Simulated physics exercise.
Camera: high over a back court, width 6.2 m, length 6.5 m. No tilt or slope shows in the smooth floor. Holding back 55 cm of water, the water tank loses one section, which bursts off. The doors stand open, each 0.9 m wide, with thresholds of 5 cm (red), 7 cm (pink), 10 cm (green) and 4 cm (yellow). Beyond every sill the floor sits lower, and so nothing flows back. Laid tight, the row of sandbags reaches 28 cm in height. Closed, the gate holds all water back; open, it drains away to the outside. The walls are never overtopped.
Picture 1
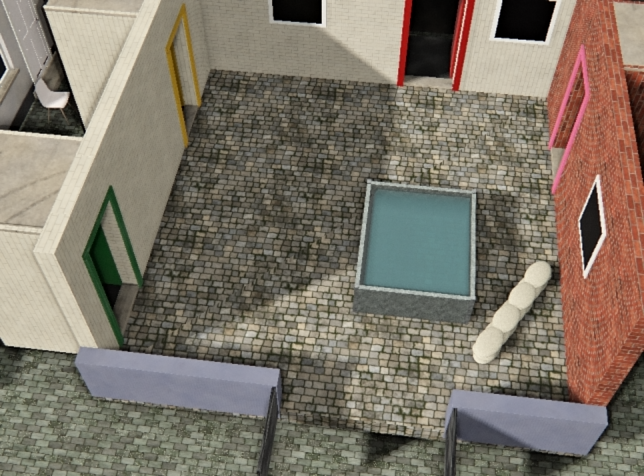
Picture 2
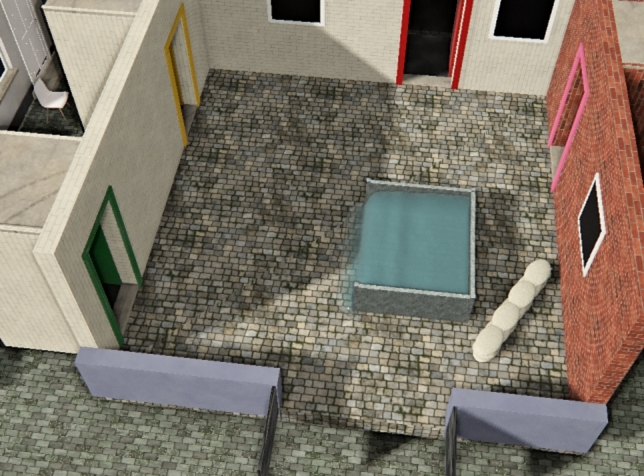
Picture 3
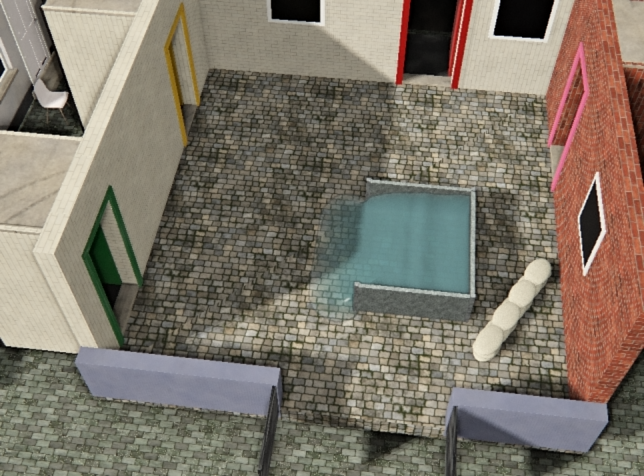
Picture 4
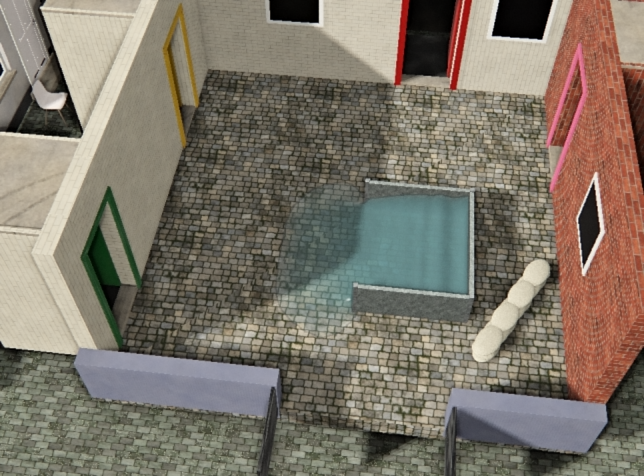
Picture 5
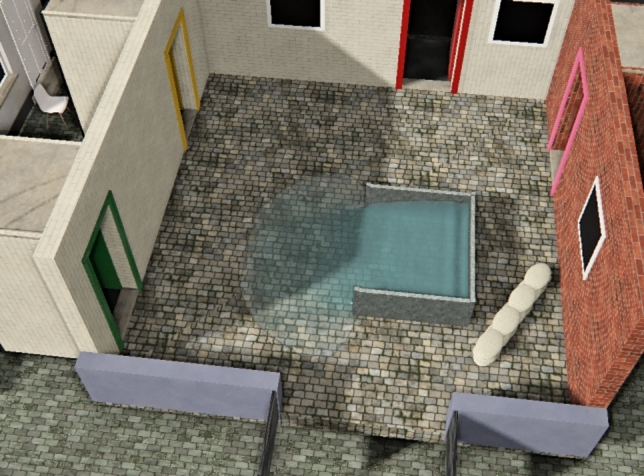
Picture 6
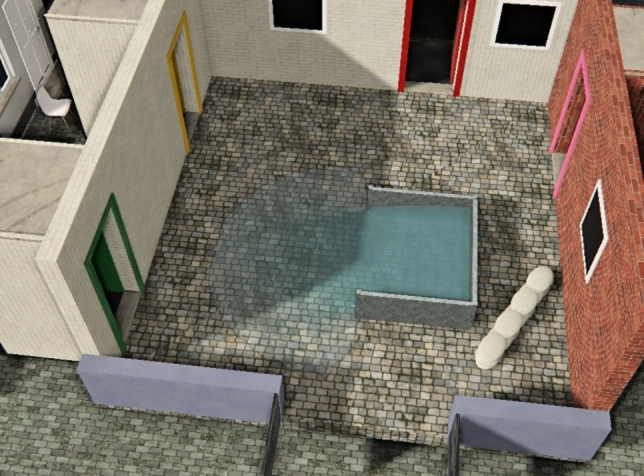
In the video, seen from high above, still water sits in a stone tank in a cobbled courtyard until the tank's left side bursts off, and water pours out leftward, spreading in a widening, thinning sheet across the paving.
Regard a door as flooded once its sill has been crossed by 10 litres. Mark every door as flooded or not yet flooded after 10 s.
After that time, red door: Not yet flooded; pink door: Not yet flooded; green door: Flooded; yellow door: Flooded.
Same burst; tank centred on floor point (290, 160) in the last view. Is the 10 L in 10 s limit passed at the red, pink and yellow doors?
Checking each door against the limit: Red does not exceed it, pink does not exceed it, yellow tops it.
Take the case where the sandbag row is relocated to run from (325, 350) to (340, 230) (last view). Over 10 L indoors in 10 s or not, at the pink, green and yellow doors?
Against the limit, the pink door stays within it, the green door stays within it and the yellow door goes beyond it.
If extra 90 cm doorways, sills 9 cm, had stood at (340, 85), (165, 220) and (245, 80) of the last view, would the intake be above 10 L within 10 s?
Check each in turn: The first fails, the second succeeds, the third succeeds.
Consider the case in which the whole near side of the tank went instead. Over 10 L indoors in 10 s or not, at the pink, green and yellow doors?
Outcomes - pink: Not exceeded, green: Not exceeded, yellow: Not exceeded.
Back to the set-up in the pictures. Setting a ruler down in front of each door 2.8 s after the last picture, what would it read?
Red 0 cm, pink 0 cm, green 17 cm, yellow 8 cm.
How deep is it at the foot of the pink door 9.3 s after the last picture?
Depth: ~ 6.0 cm.
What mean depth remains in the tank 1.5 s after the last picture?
Around 14 cm on average.
Then, 0.7 s after the last picture water covers 35 % of the floor and is deepest (28 cm) near (157, 248); red door not reached, pink door not reached, green door 10 cm at the sill, 0 L in, yellow door not reached.
Then, 1.5 s after the last picture water covers 40 % of the floor and is deepest (32 cm) near (114, 381); red door not reached, pink door not reached, green door 20 cm at the sill, 17 L in, yellow door 11 cm at the sill, 2 L in.
Then, 2.8 s after the last picture water covers 45 % of the floor and is deepest (22 cm) near (211, 81); red door not reached, pink door not reached, green door 17 cm at the sill, 55 L in, yellow door 8 cm at the sill, 26 L in.
Then, 5.3 s after the last picture water covers 70 % of the floor and is deepest (10 cm) near (211, 81); red door 3 cm at the sill, 0 L in, pink door not reached, green door 7 cm at the sill, 71 L in, yellow door 6 cm at the sill, 37 L in.
Then, 9.3 s after the last picture water covers 95 % of the floor and is deepest (10 cm) near (542, 275); red door 4 cm at the sill, 0 L in, pink door 6 cm at the sill, 0 L in, green door 3 cm at the sill, 71 L in, yellow door 5 cm at the sill, 53 L in.
